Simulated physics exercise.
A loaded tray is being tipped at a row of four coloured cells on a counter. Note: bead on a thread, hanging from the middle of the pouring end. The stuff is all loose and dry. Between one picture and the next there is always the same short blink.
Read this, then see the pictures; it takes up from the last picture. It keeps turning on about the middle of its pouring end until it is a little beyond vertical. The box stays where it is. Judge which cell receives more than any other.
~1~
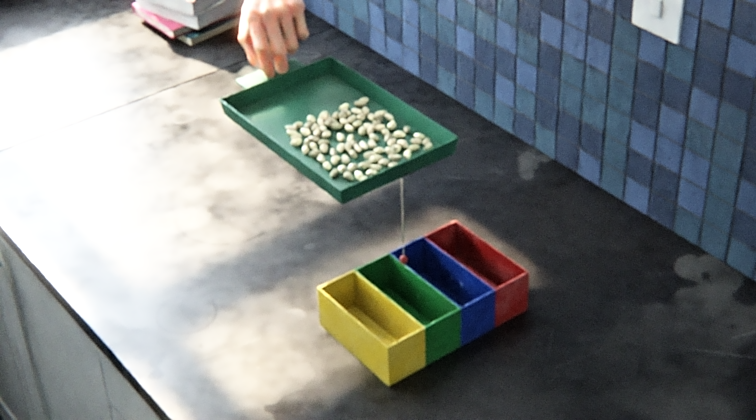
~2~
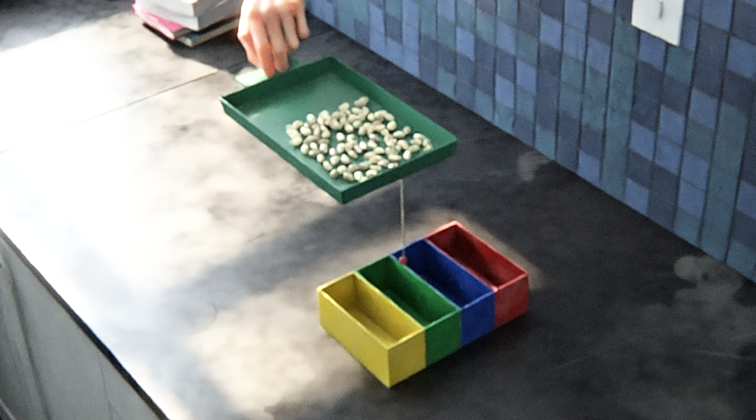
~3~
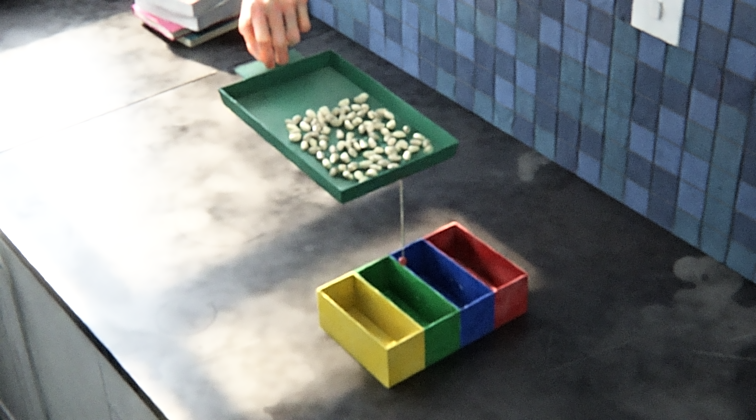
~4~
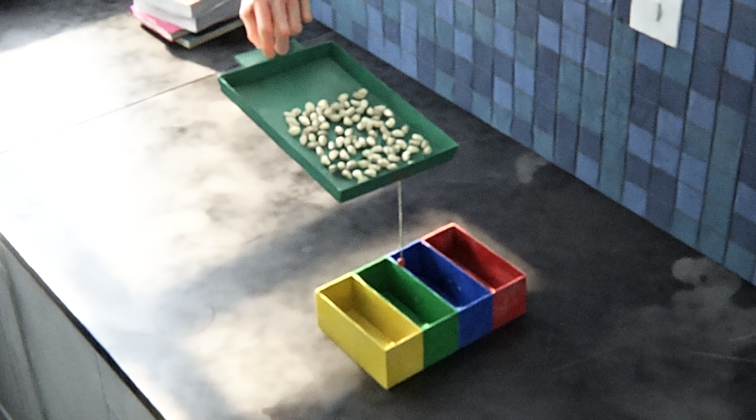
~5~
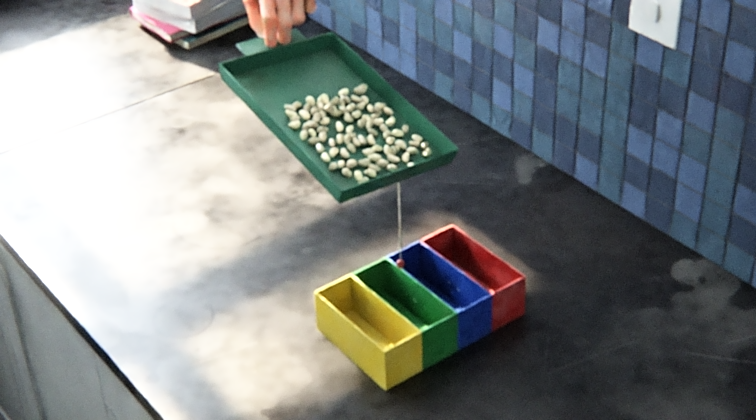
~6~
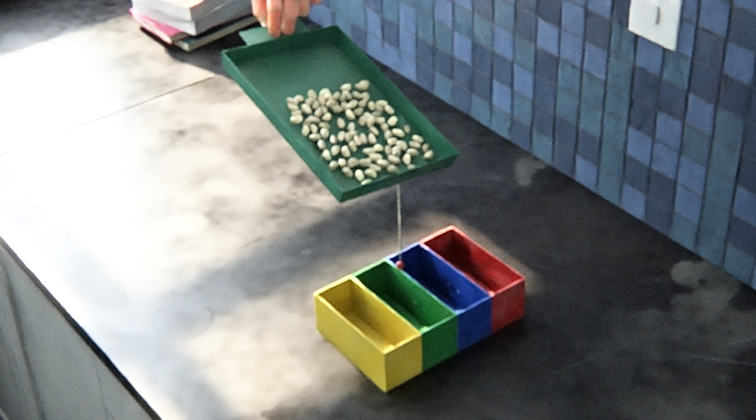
The red cell receives the most.
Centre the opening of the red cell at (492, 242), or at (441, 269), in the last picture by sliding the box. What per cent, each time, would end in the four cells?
First case around 100 %, second case around 60 %.
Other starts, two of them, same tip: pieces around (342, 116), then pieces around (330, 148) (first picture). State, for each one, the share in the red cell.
It's 60 percent the first time and 50 percent the second.
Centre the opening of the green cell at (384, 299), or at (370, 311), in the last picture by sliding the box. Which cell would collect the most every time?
The red one, then the cell in red.
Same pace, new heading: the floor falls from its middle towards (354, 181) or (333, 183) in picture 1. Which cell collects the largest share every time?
First aim: Yellow. Second aim: Yellow.
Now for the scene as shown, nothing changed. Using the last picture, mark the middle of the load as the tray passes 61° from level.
In the last view, the load is centred near (405, 139).
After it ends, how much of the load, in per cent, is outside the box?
I'd put it near 0 per cent of the load.
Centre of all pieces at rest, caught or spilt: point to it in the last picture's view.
About (471, 305).
Just after the last frame, tray tipped steeply; every one on the tray.
A moment on, tray tipped right over; almost all on the tray; just a few in the red cell; just a few falling or outside the box.
Further on, tray tipped past a quarter turn; roughly two thirds in the red cell; roughly a third in the blue cell; just a few in the green cell; just a few falling or outside the box.
When it is over, tray tipped past a quarter turn; roughly two thirds in the red cell; roughly a third in the blue cell; just a few in the green cell; not one in the yellow cell; just a few outside the box.
